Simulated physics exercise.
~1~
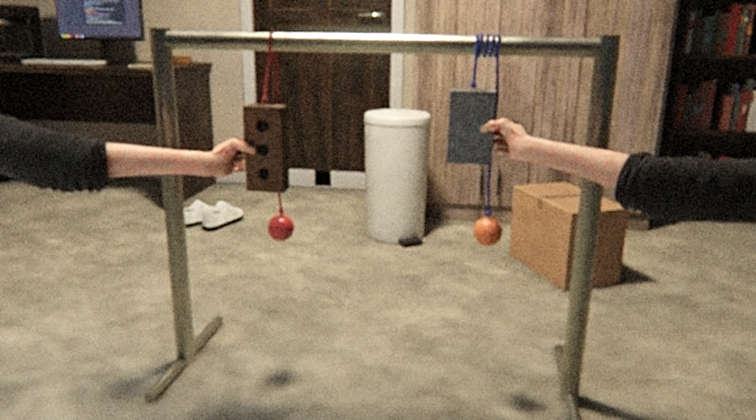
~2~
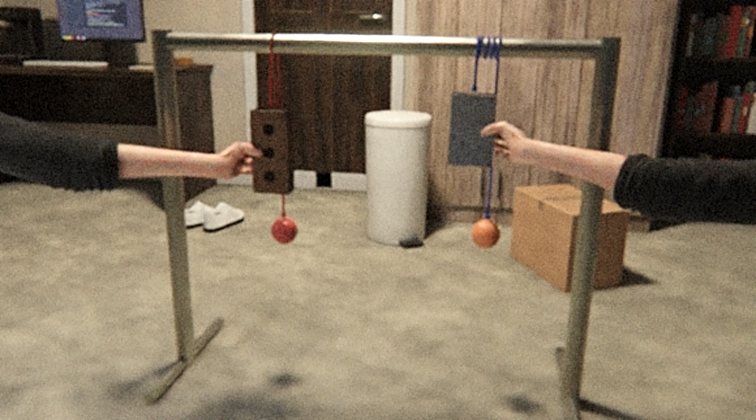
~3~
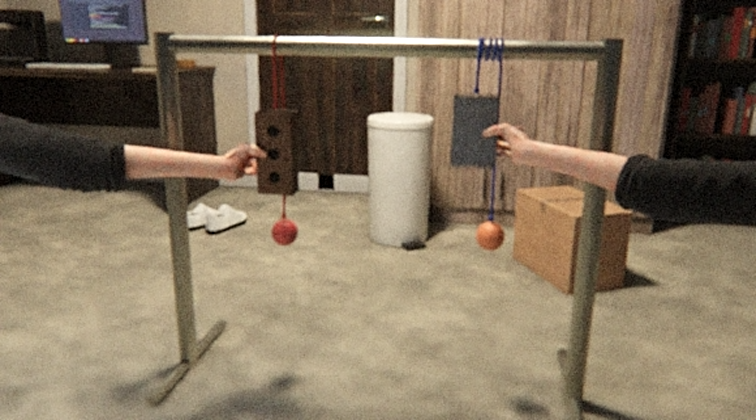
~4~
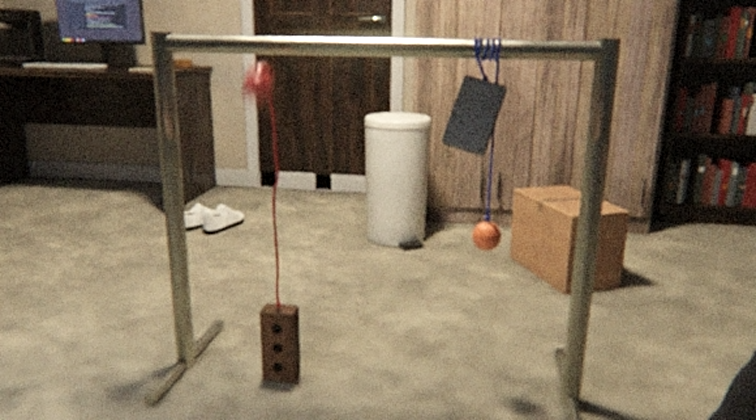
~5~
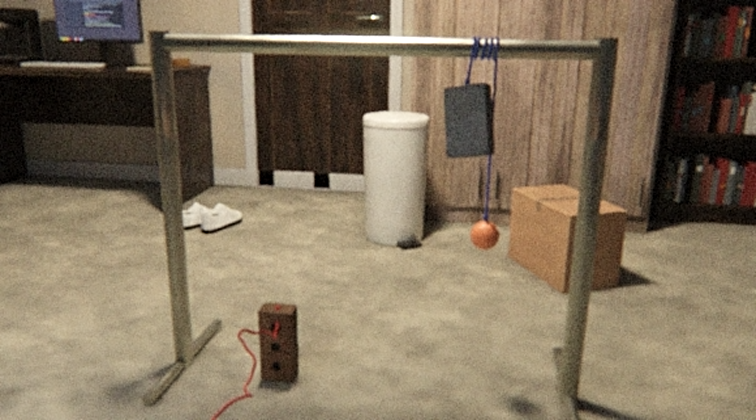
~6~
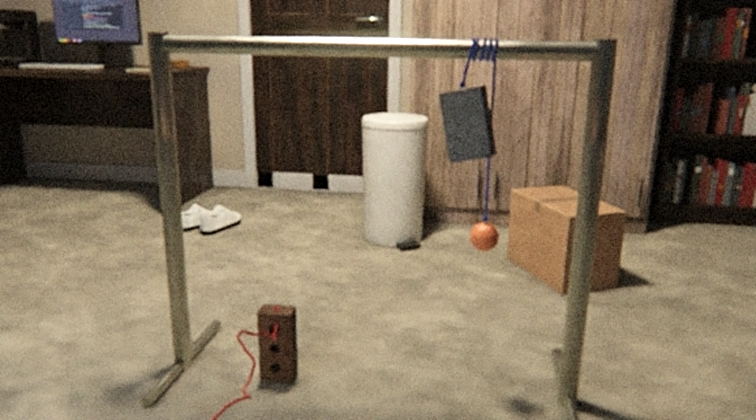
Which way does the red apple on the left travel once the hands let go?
It moves upward, rising toward the rail as the brick drops to the floor.
